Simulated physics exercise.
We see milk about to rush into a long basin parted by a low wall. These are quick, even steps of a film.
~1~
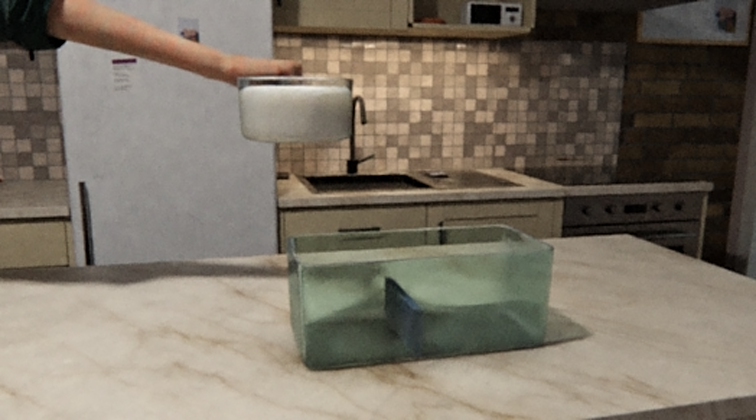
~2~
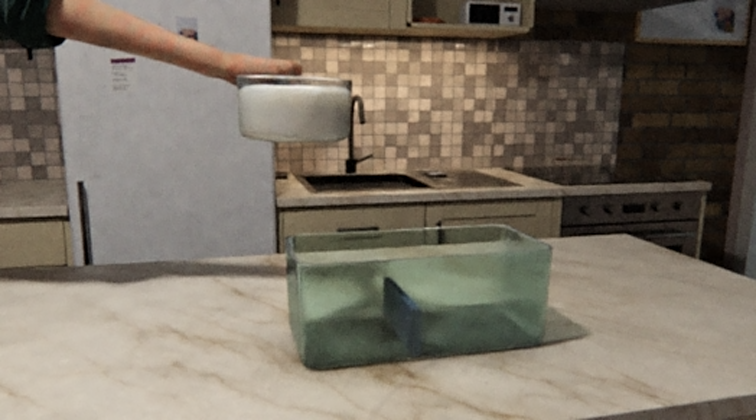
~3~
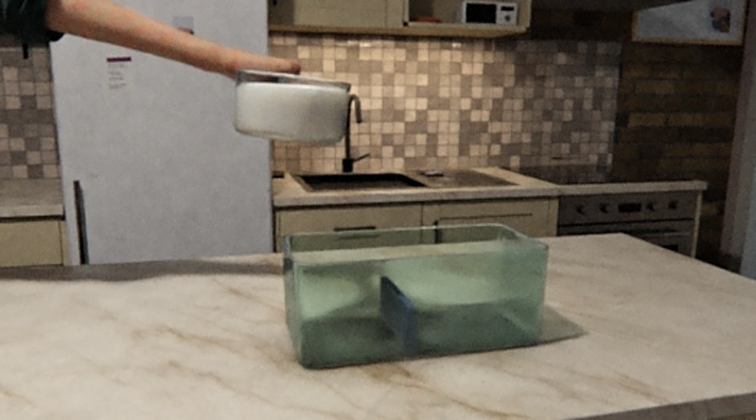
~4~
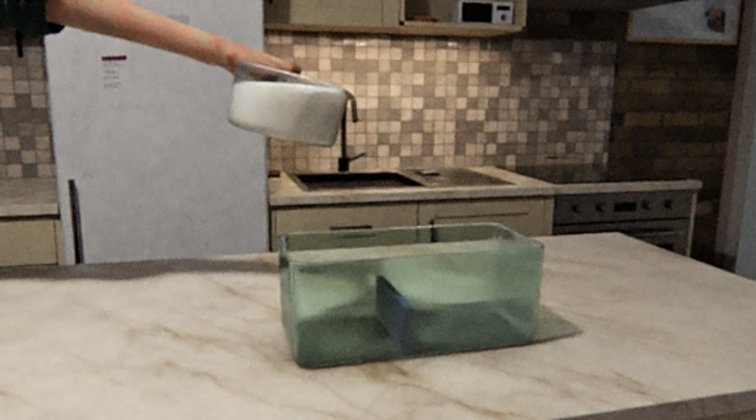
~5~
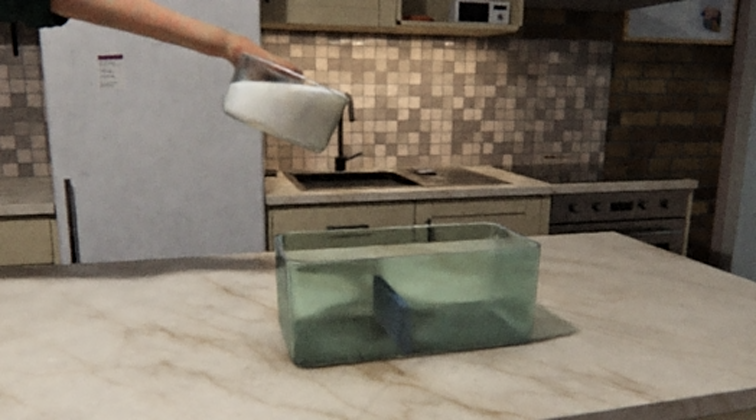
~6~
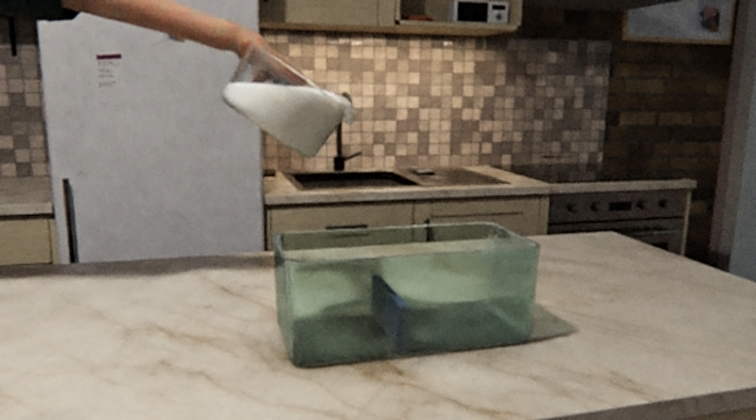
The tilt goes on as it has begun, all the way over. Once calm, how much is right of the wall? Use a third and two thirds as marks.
In the end between a third and two thirds is right of the wall.
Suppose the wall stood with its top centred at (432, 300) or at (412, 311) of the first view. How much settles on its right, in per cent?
The first gives 5 %, the second 35 %.
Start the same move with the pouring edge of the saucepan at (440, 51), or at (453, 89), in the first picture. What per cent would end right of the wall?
First some 90, then 90 per cent.
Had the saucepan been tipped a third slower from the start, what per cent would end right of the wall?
Close to 55 per cent.
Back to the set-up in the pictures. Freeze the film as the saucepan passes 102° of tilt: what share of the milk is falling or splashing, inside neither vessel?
Close to 50 per cent.
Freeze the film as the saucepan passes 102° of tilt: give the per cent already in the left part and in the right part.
The left part 10 per cent, the right part 25.
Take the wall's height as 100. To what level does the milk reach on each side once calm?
Left: 30 %. Right: 20 %.
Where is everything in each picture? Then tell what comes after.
In the first picture, it leans 0°; its right rim is at (351, 81); the milk meets the walls at (241, 89) and (348, 89); the long basin's rim runs from (293, 251) to (530, 238); the wall's top is at (402, 294).
In the second picture, it leans 2°; its right rim is at (350, 83); the milk meets the walls at (240, 88) and (347, 89).
In the third picture, it leans 6°; its right rim is at (349, 86); the milk meets the walls at (239, 85) and (345, 90).
In the fourth picture, it leans 14°; its right rim is at (347, 93); the milk meets the walls at (236, 84) and (344, 92).
In the fifth picture, it leans 24°; its right rim is at (345, 103); the milk meets the walls at (231, 86) and (342, 95); 1 per cent is over the edge.
In the sixth picture, it leans 35°; its right rim is at (342, 115); the milk meets the walls at (228, 86) and (339, 103); 6 per cent is over the edge.
A moment on, the saucepan is tipped right over and 19 per cent is still to pour, 8 is left of the wall and 23 right of it.
Next, the saucepan is tipped right over and 2 per cent is still to pour, 47 is left of the wall and 44 right of it.
Then the saucepan is tipped right over and 0 per cent is still to pour, 52 is left of the wall and 45 right of it.
Later the saucepan is tipped right over and 0 per cent is still to pour, 52 is left of the wall and 46 right of it.
Finally, 52 per cent lies left of the wall, 46 right of it and 2 outside.
